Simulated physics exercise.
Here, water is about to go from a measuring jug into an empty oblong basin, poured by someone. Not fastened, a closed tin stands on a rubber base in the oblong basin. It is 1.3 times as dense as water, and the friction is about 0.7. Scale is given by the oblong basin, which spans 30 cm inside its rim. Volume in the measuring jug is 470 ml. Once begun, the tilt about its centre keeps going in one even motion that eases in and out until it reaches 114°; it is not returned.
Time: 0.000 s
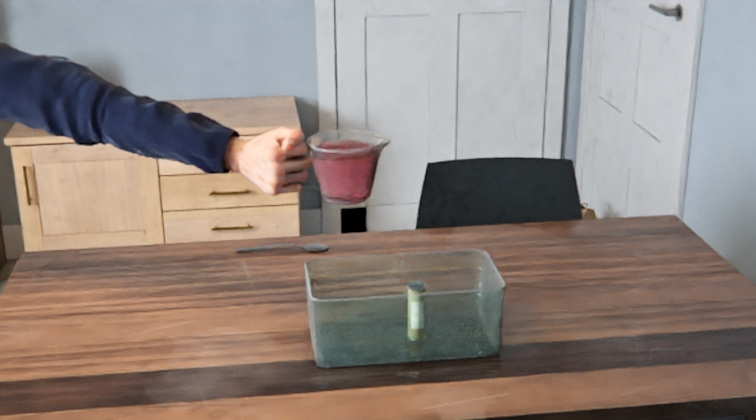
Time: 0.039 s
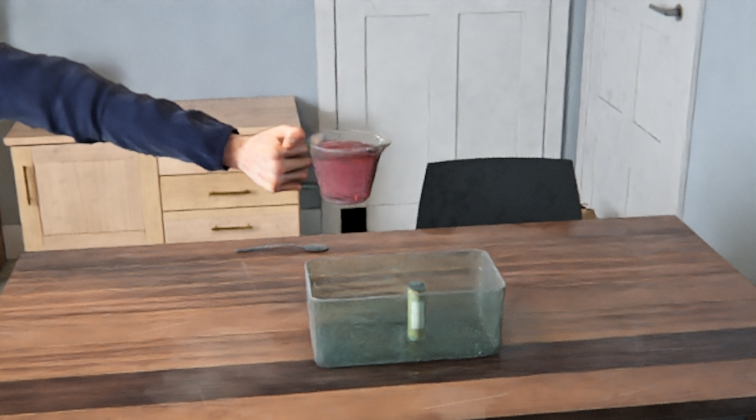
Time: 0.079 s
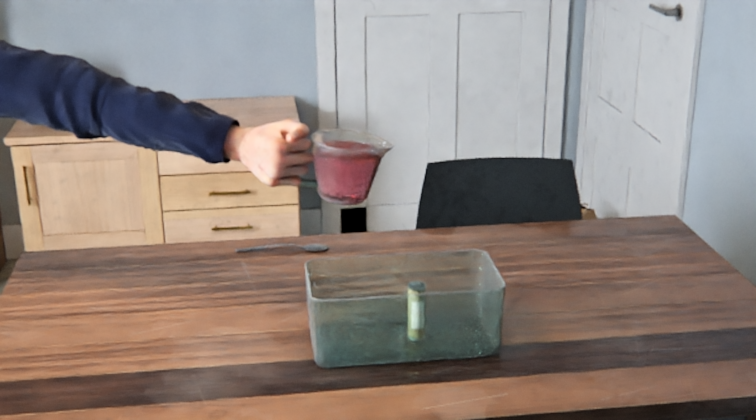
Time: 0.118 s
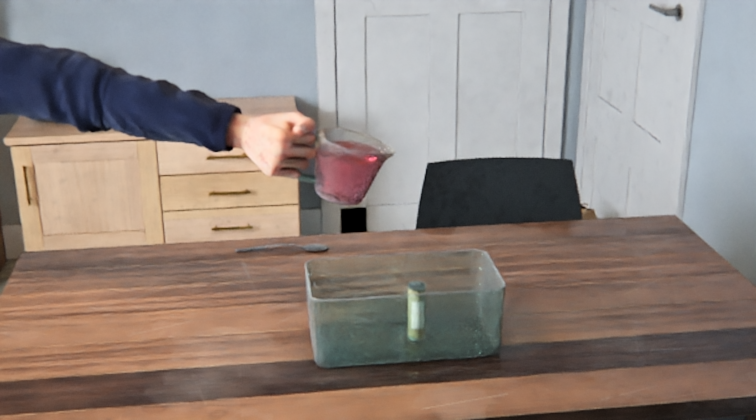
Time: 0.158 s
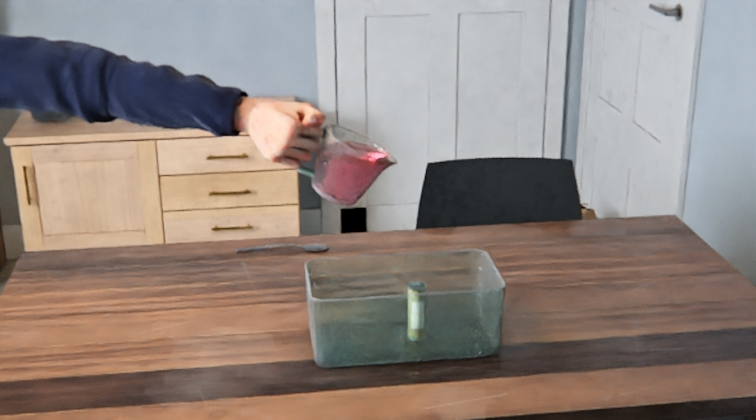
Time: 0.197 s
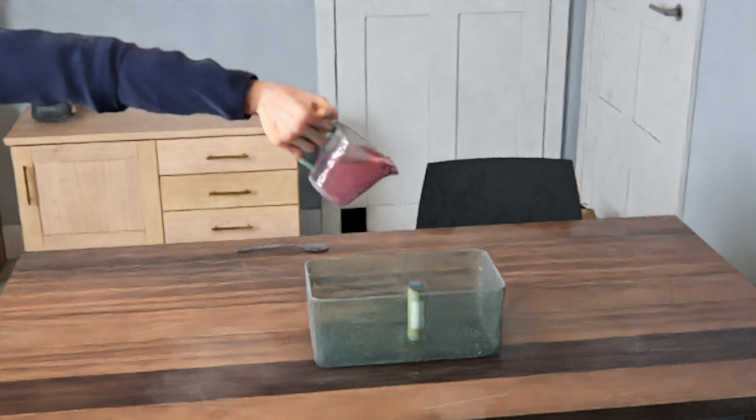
In the video, a hand holds a glass jug of reddish liquid above a clear oblong basin with a small upright tin inside on a wooden table, then gradually tilts the jug rightward until the liquid reaches its spout.
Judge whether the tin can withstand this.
It cannot withstand it and falls over.
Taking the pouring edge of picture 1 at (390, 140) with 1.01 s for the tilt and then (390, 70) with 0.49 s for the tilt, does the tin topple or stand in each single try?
The tin stays vertical the first time and stays vertical the second time.
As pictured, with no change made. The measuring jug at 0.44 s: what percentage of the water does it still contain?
Roughly 22 percent.
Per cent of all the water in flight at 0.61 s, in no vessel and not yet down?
Roughly 10 %.
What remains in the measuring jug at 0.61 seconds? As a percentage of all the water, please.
What remains is about 1 percent of it all.
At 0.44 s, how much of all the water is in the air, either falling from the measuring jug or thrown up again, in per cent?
46 per cent.
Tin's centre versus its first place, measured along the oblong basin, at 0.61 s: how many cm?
Near 1 cm of travel.
Then, 0.44 s in, the tilt is 110° and 22 per cent is still to pour; the tin stands where it began.
Then, 0.61 s in, the tilt is 114° and 1 per cent is still to pour; the tin stands 1 cm from where it began.
Then, 0.79 s in, the tilt is 114° and 0 per cent is still to pour; the tin leans 38°.
Then, 0.99 s in, the tilt is 114° and 0 per cent is still to pour; the tin lies on its side.
Finally, the tin lies on its side.
